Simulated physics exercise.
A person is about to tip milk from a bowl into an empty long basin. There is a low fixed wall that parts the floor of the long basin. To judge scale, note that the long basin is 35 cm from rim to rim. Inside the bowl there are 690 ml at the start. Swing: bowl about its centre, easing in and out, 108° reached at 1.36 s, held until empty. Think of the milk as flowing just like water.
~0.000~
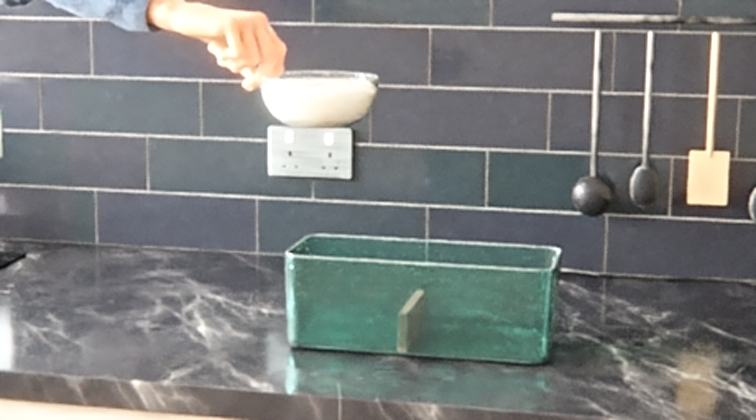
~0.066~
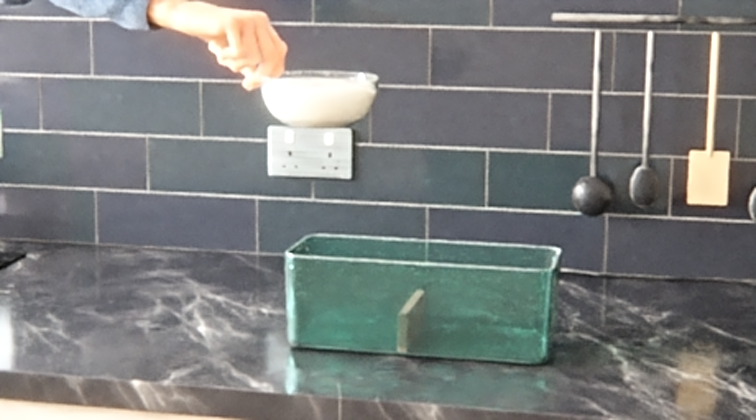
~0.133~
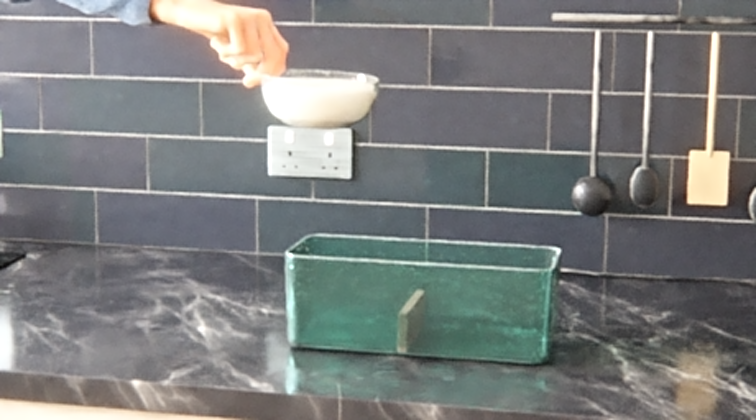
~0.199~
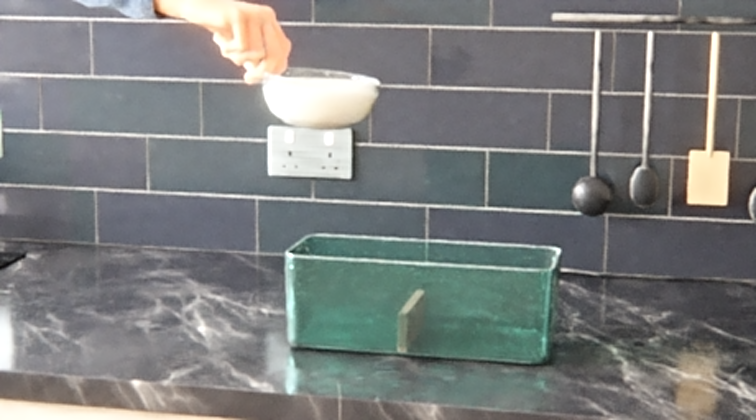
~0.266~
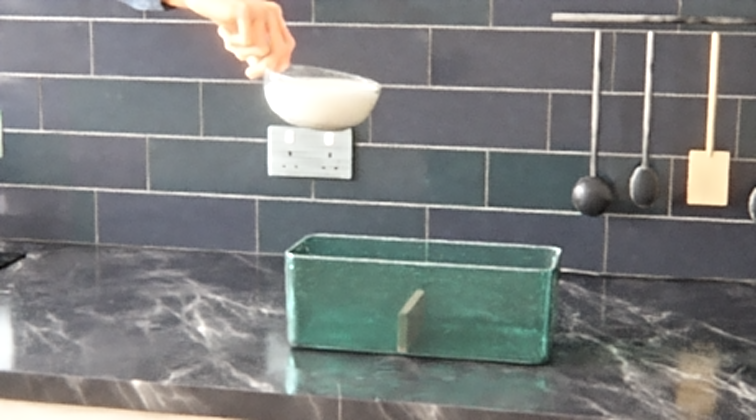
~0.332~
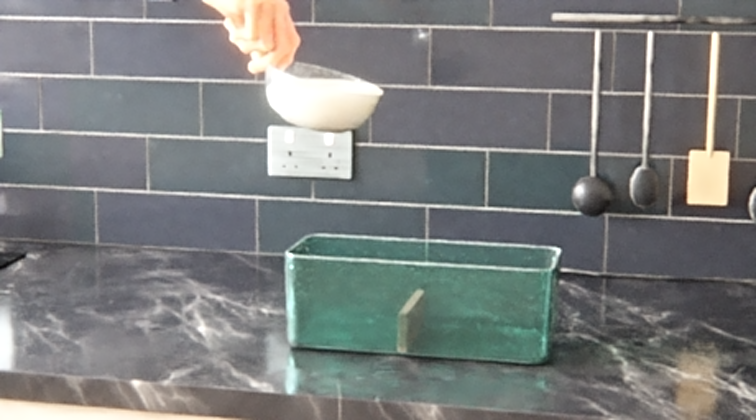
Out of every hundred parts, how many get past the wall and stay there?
About 76 out of 100.
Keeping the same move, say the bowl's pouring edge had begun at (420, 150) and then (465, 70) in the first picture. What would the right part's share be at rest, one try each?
95 in a hundred, followed by 85 in a hundred.
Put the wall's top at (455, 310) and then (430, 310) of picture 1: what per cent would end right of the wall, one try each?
In turn about 15 and 60 per cent.
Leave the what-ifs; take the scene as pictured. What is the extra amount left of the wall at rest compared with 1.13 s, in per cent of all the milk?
5 %.
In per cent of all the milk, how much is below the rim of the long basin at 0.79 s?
The basin holds roughly 30 in a hundred parts at that moment.
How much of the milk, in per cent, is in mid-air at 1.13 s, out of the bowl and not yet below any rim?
Close to 6 per cent.
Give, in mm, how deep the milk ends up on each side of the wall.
Left part: About 8 mm; right part: About 22 mm.
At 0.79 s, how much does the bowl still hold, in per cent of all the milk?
28 %.
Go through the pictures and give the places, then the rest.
In the first frame, it leans 0°; its right rim is at (376, 80); the milk meets the walls at (267, 82) and (375, 86); the long basin's rim runs from (297, 246) to (557, 261); the wall's top is at (412, 303).
In the second frame, it leans 1°; its right rim is at (376, 81); the milk meets the walls at (267, 82) and (375, 87).
In the third frame, it leans 3°; its right rim is at (377, 83); the milk meets the walls at (269, 82) and (375, 87).
In the fourth frame, it leans 6°; its right rim is at (378, 86); the milk meets the walls at (270, 82) and (376, 87).
In the fifth frame, it leans 10°; its right rim is at (379, 91); the milk meets the walls at (271, 82) and (378, 88).
In the sixth frame, it leans 15°; its right rim is at (379, 96); the milk meets the walls at (273, 83) and (378, 91); 2 per cent is over the edge.
After 0.79 s the tilt is 68° and 28 per cent is still to pour, 2 is left of the wall and 28 right of it.
After 1.13 s the tilt is 100° and 0 per cent is still to pour, 18 is left of the wall and 75 right of it.
After 1.48 s the tilt is 108° and 0 per cent is still to pour, 23 is left of the wall and 76 right of it.
After 1.86 s the tilt is 108° and 0 per cent is still to pour, 23 is left of the wall and 76 right of it.
In the end 23 per cent lies left of the wall, 76 right of it and 1 outside.
